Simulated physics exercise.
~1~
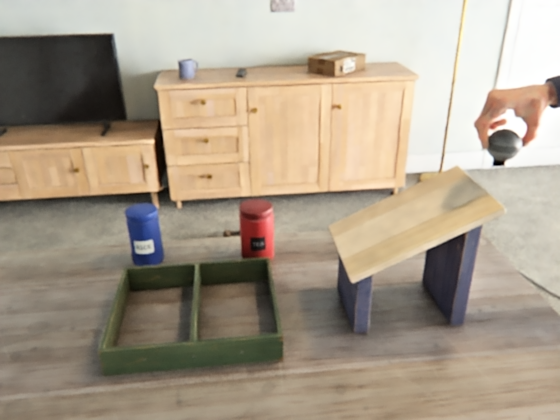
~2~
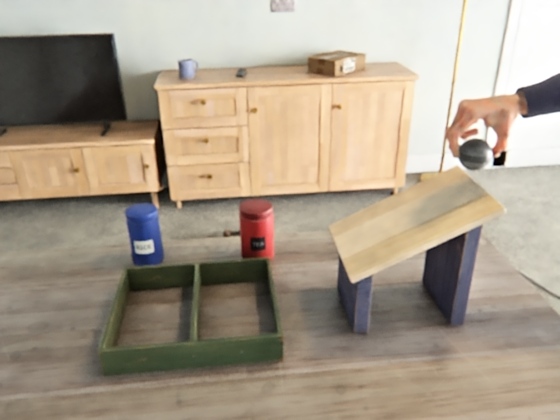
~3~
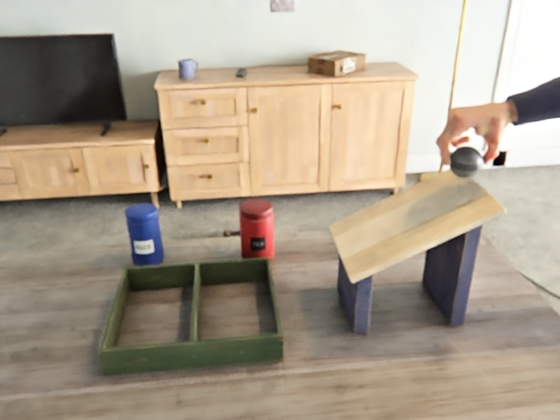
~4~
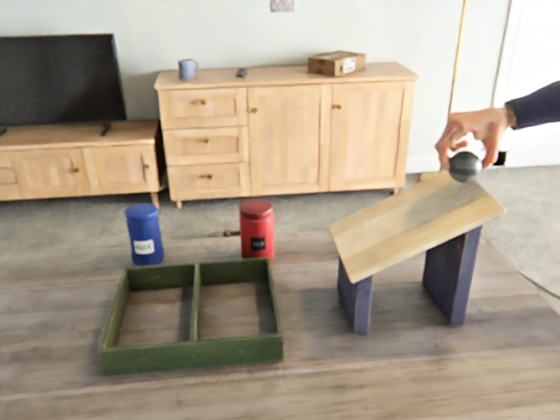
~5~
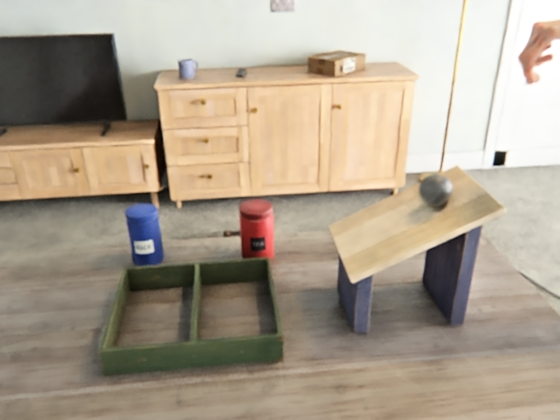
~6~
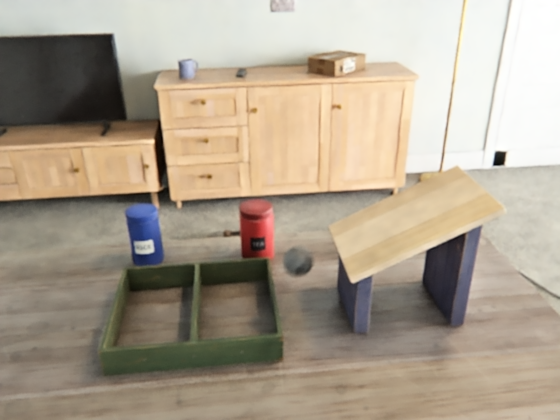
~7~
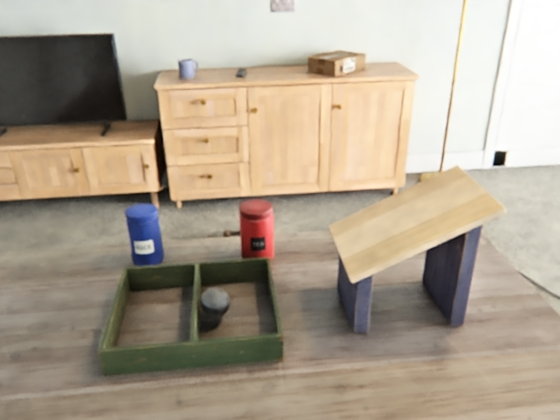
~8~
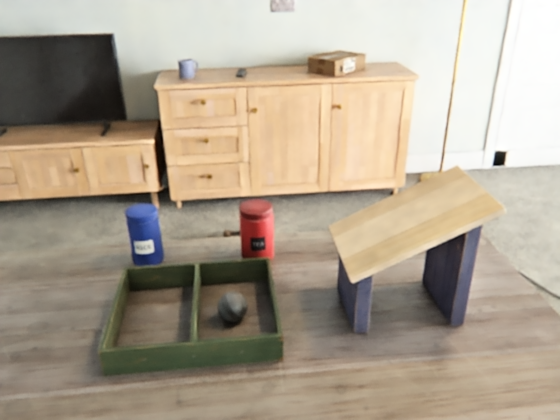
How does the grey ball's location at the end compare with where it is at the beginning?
At the beginning the ball is held in a hand above the raised end of the board, at the right. By the end it is lower and farther left, inside the right bay of the green tray.
